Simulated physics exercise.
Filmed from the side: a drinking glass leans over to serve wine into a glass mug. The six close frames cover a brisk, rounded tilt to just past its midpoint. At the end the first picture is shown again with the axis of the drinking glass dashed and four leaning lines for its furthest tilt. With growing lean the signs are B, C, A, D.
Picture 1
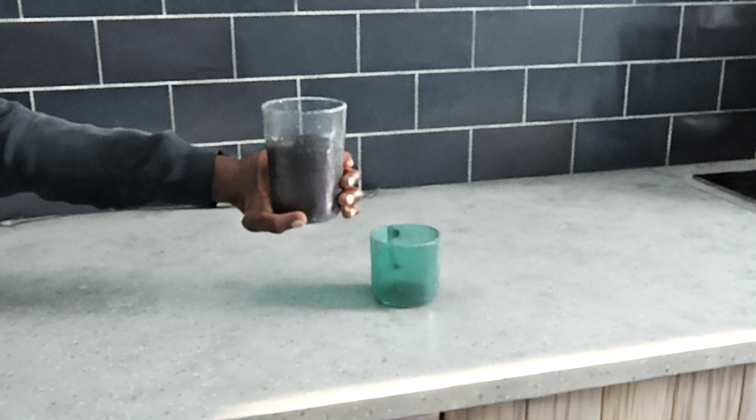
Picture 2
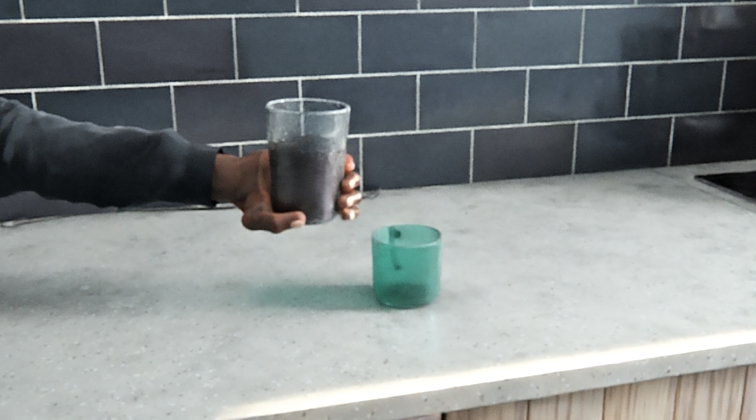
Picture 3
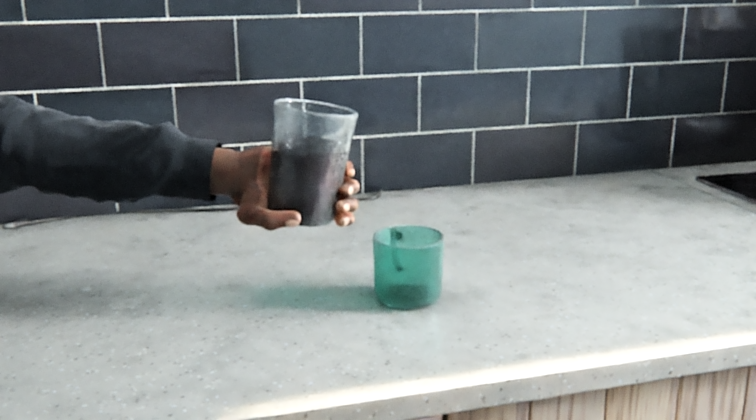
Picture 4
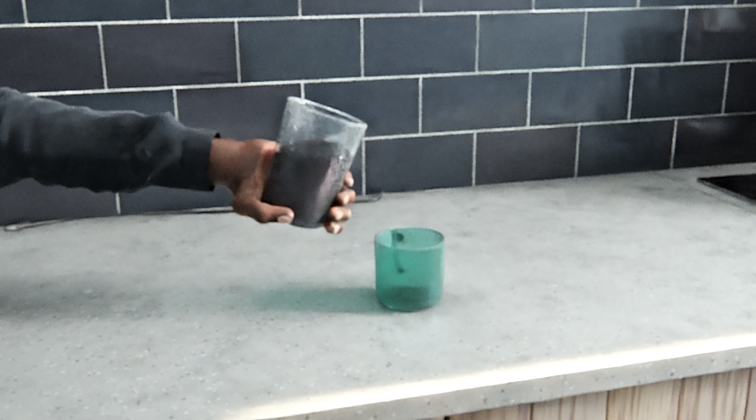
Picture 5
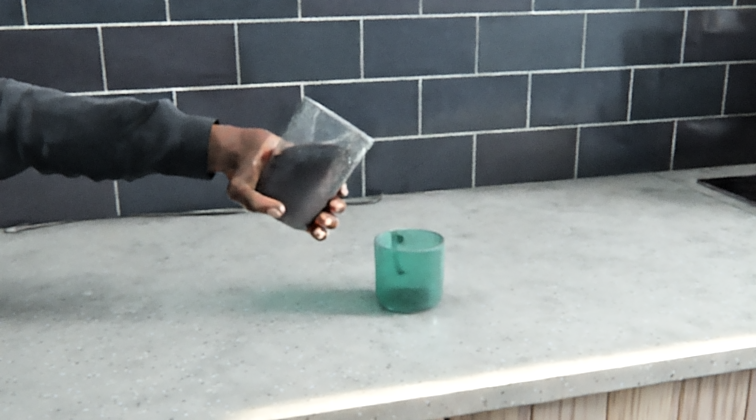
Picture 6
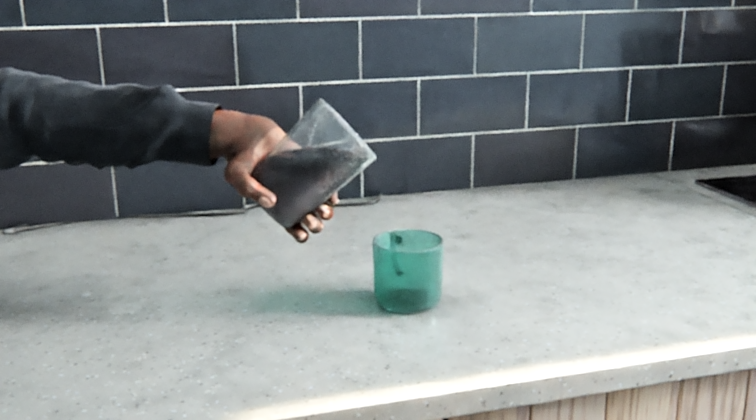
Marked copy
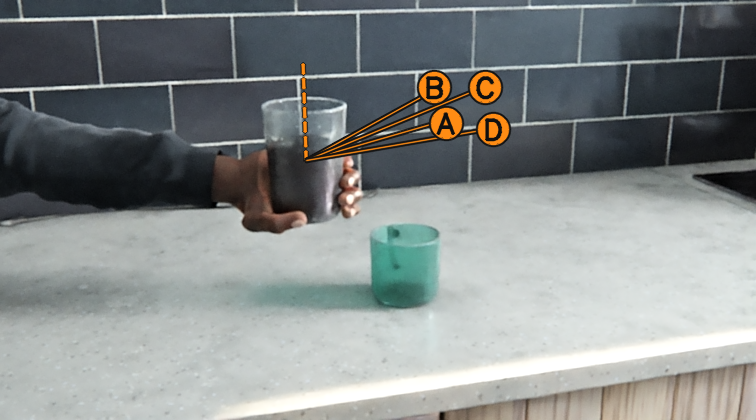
A clear drinking glass of dark liquid, held upright in a hand above and to the left of a small green glass mug on a grey counter, begins to lean right. The hand steadily tilts it further until it slants steeply, the liquid sliding toward the rim, while the mug stays put.
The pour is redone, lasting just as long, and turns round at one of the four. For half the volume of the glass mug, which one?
A beats the others.
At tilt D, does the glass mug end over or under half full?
Over.
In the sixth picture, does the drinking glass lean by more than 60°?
No.
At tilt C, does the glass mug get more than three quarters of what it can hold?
No.
On the marked copy, A at (429, 124); B at (420, 97); C at (469, 92); D at (476, 131).
For tilt A, the glass mug ends with about 51 % of what it can hold.
For tilt B, the glass mug ends with about 21 % of what it can hold.
For tilt C, the glass mug ends with about 35 % of what it can hold.
For tilt D, the glass mug ends with about 67 % of what it can hold.
